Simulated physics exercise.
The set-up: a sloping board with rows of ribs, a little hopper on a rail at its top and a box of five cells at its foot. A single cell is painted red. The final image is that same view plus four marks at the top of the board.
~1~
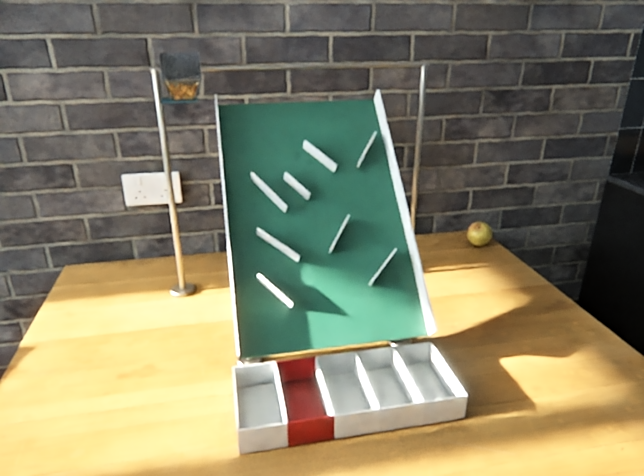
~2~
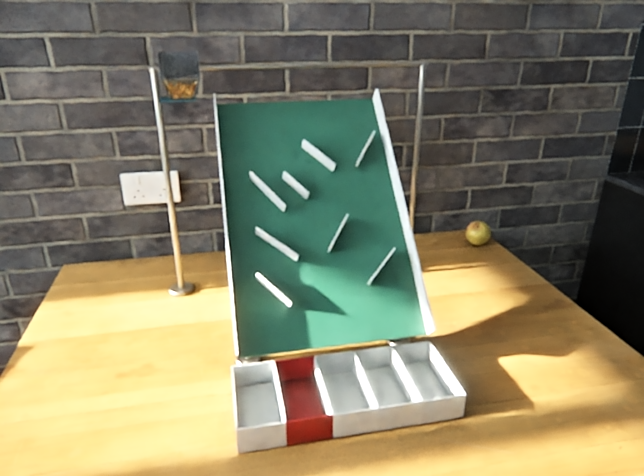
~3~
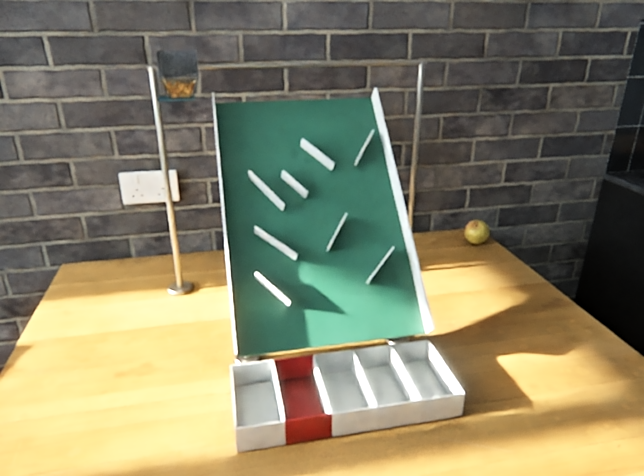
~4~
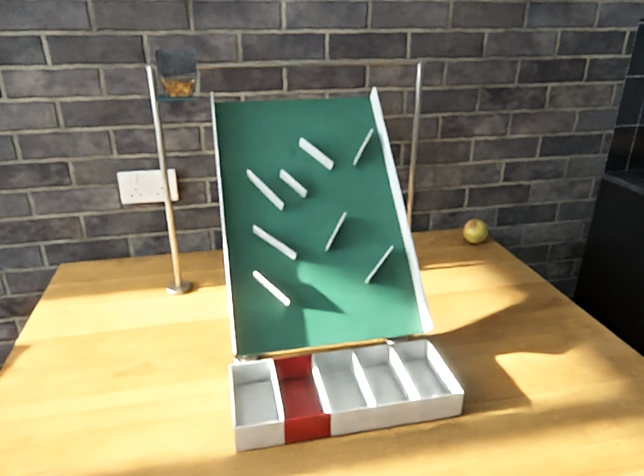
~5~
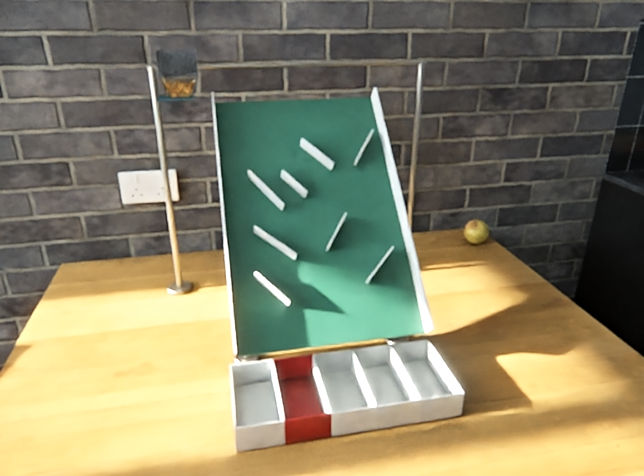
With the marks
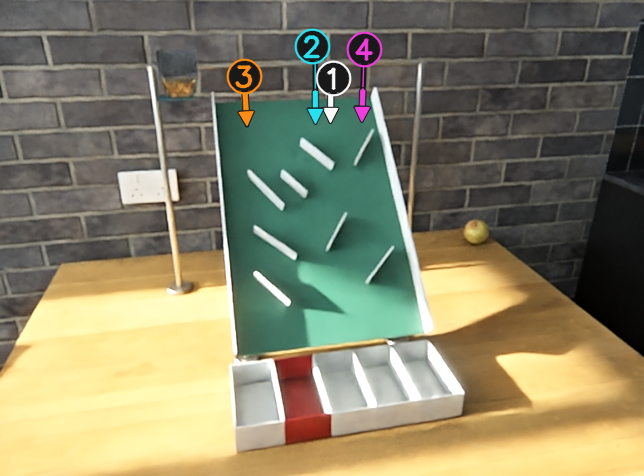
Green sloping board with white ribs standing motionless above a five-cell box with one red cell, a small hopper at upper left.
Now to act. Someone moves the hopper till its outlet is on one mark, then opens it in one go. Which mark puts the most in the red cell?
Choose 4.
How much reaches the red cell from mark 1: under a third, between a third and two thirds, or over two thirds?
Under a third.
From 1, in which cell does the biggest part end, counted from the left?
It is the third one.
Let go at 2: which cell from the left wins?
It is the third one.
On the marked copy, mark 1 meets the board at (330, 117); mark 2 meets the board at (315, 118); mark 3 meets the board at (246, 120); mark 4 meets the board at (361, 116).
For mark 1, about a quarter in the red cell, most in other cells.
For mark 2, a small part in the red cell, most in other cells.
For mark 3, a small part in the red cell, nearly all in other cells, a stray few outside the box.
For mark 4, about half in the red cell, about half in other cells.
